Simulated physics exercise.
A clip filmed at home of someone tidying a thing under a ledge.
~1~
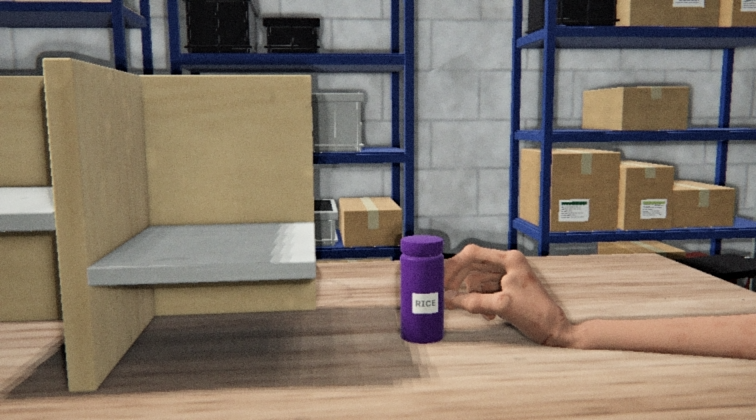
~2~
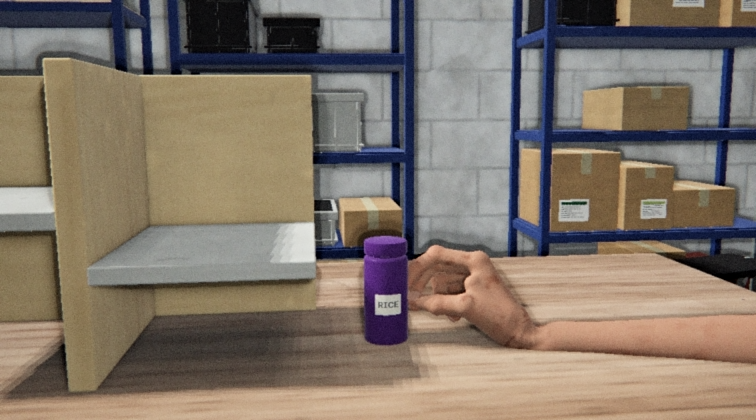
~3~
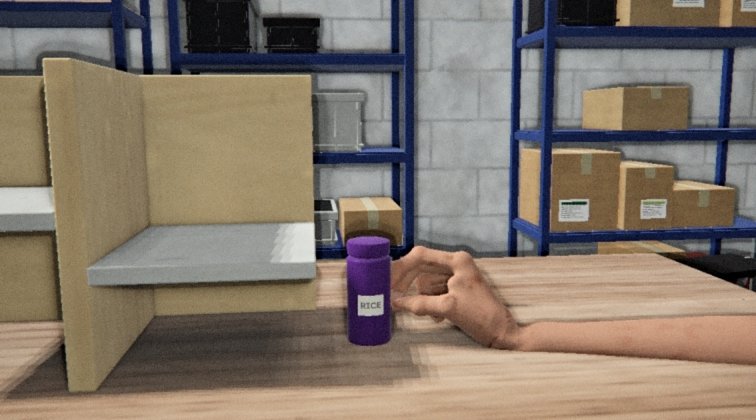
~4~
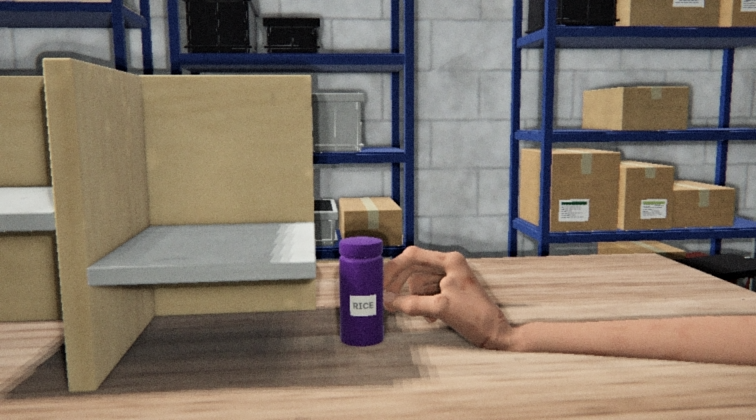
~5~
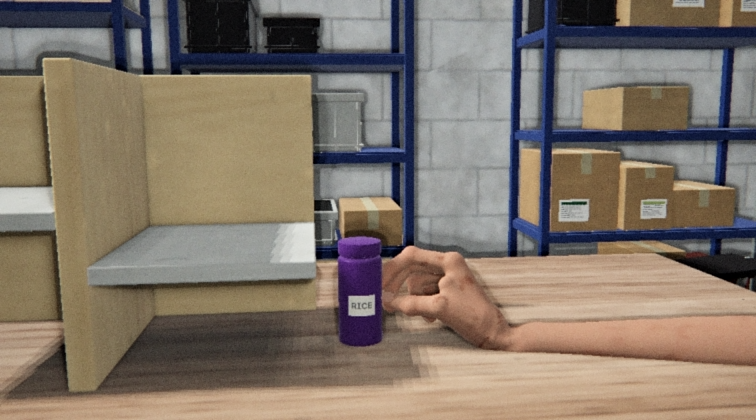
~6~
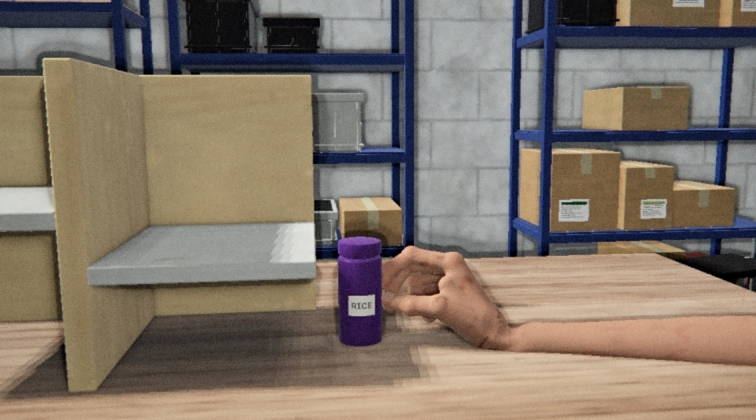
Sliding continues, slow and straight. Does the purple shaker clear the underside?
Well, as it happens, the purple shaker hits the edge.
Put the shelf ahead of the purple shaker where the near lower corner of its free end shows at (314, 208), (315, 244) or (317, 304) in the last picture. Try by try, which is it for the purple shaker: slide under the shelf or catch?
Result per try, in order: In / in / hung up.
Then, 0.24 s later than the last frame, purple shaker sliding up to the opening near (341, 292).
When it is over, the purple shaker stops at the shelf, near (338, 292).
